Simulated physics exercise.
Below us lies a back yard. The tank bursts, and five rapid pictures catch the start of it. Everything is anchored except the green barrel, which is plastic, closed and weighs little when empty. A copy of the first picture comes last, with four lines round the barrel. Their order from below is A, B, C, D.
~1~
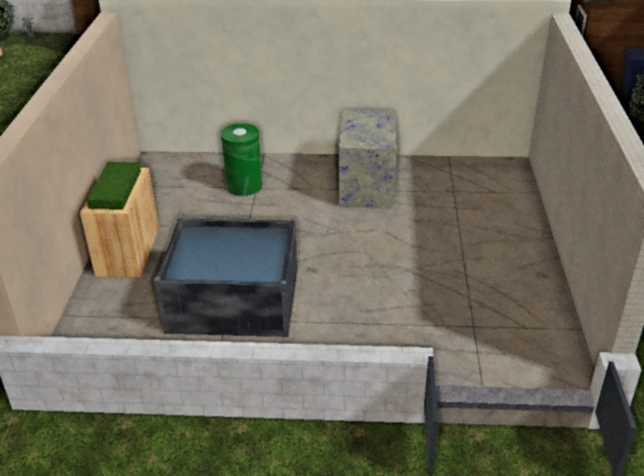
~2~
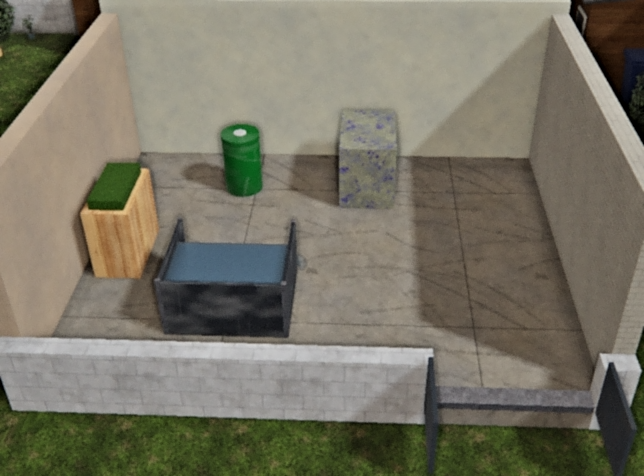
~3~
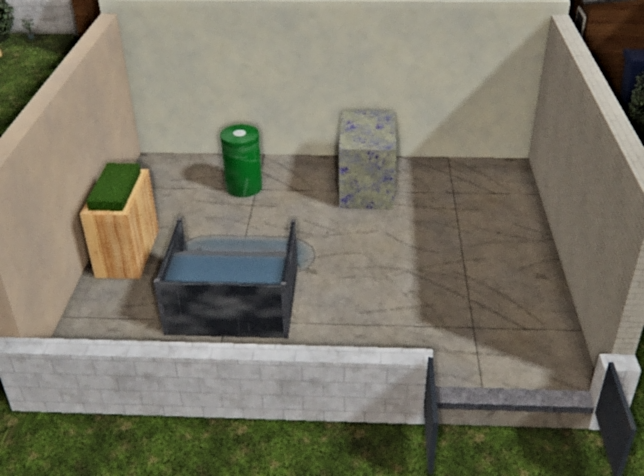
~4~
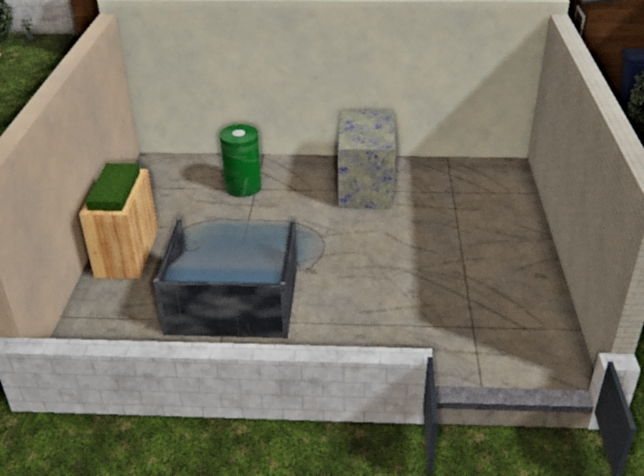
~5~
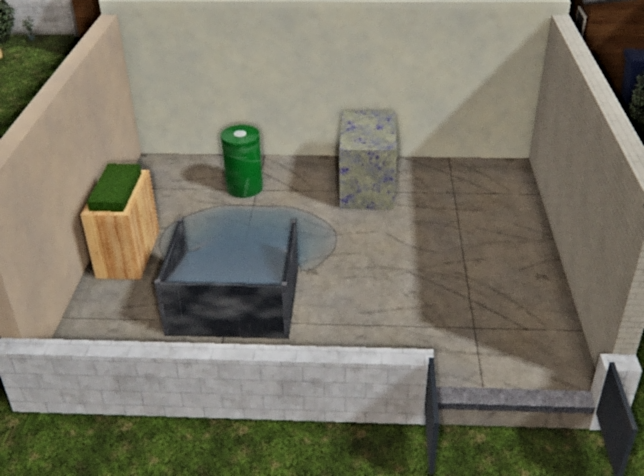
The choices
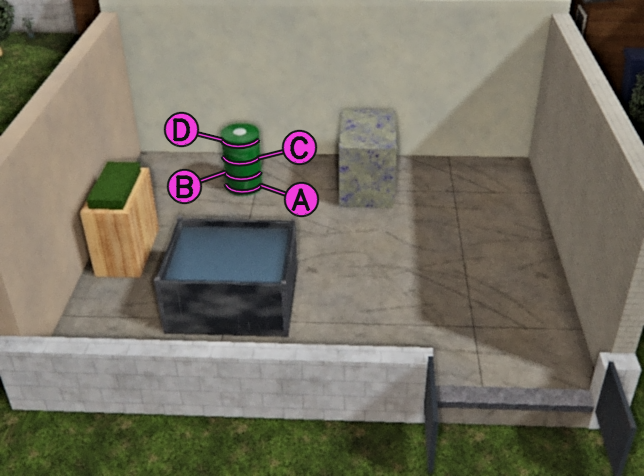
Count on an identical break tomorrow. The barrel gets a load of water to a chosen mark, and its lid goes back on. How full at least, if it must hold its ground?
Line C.
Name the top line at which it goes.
B it is.
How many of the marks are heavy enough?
Two of them.
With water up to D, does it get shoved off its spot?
No.
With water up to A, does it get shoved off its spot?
Yes, it does.
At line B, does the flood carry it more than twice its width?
No.
On the marked copy, A at (241, 191); B at (240, 179); C at (239, 163); D at (237, 146); from the bottom up A, B, C, D.
If A is chosen, it is pushed about twice its own width away.
If B is chosen, it is pushed about half its own width away.
If C is chosen, it does not move.
If D is chosen, it does not move.
